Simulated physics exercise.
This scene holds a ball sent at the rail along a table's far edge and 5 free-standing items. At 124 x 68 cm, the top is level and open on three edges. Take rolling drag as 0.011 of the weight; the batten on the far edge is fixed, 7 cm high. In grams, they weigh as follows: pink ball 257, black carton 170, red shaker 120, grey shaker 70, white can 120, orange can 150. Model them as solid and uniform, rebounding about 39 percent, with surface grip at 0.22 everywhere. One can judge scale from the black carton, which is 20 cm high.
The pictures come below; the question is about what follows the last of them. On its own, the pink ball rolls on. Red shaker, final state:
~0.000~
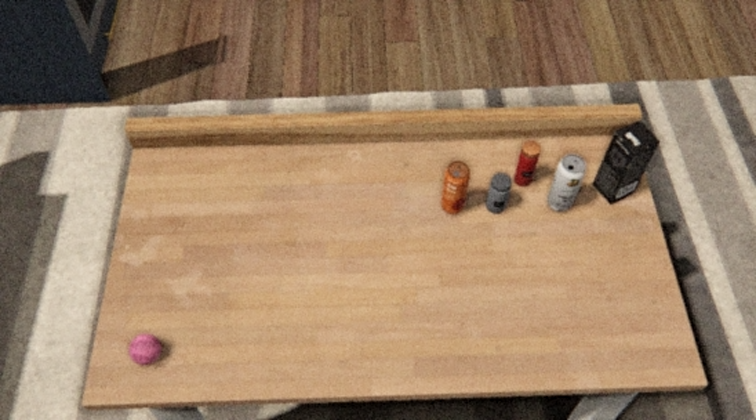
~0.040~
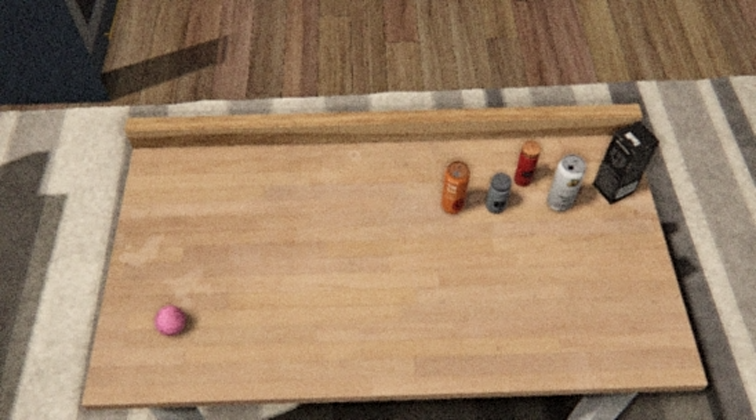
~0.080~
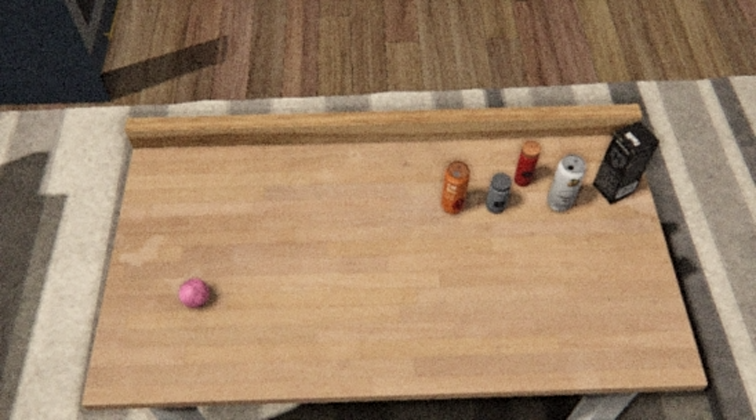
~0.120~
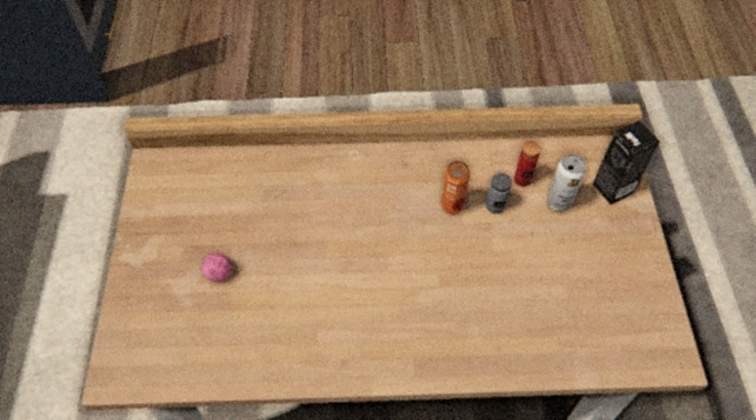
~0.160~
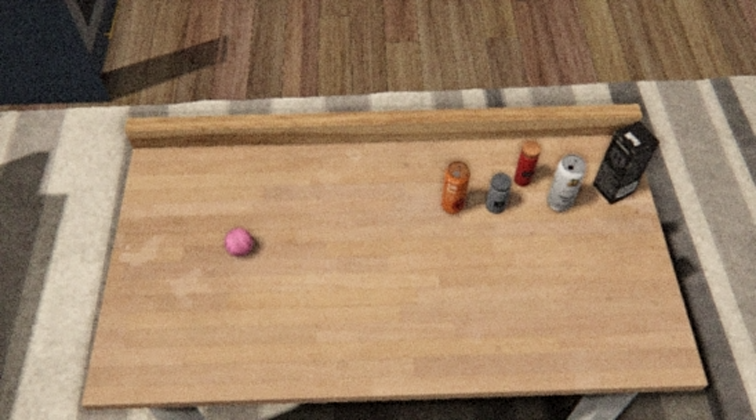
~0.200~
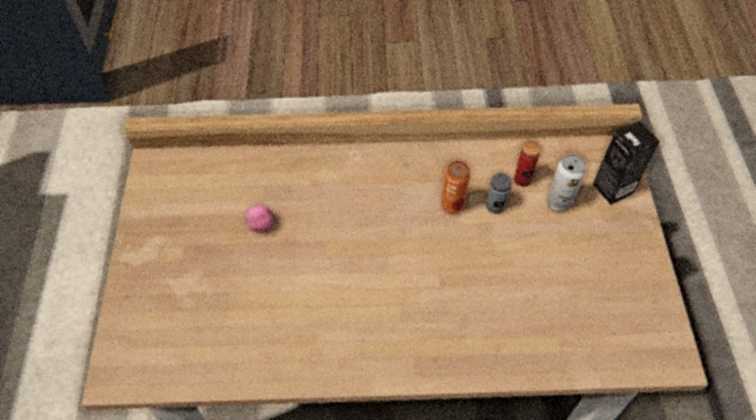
Toppled.
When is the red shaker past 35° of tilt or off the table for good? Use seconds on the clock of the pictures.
That comes at close to 1.1 seconds.
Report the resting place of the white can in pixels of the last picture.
Roughly pixel (611, 202).
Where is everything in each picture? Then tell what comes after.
In the first frame, pink ball (145, 349); red shaker (527, 164).
In the second frame, pink ball (170, 321); white can (566, 184).
In the third frame, pink ball (194, 293); black carton (624, 164).
In the fourth frame, pink ball (217, 267); white can (566, 184).
In the fifth frame, pink ball (239, 242); black carton (624, 164).
In the sixth frame, pink ball (260, 219); red shaker (527, 164).
After 0.60 s, pink ball near (418, 171).
After 1.00 s, pink ball near (544, 188); red shaker leaning 13° near (548, 153); grey shaker slid 4 cm; white can leaning 6°.
At rest (1.9 s), tipped over on the table, red shaker; not toppled but over 4 cm from the start, grey shaker and white can; the other 2 in place, give or take 4 cm. Seen from the same camera at the end, red shaker near (571, 149).
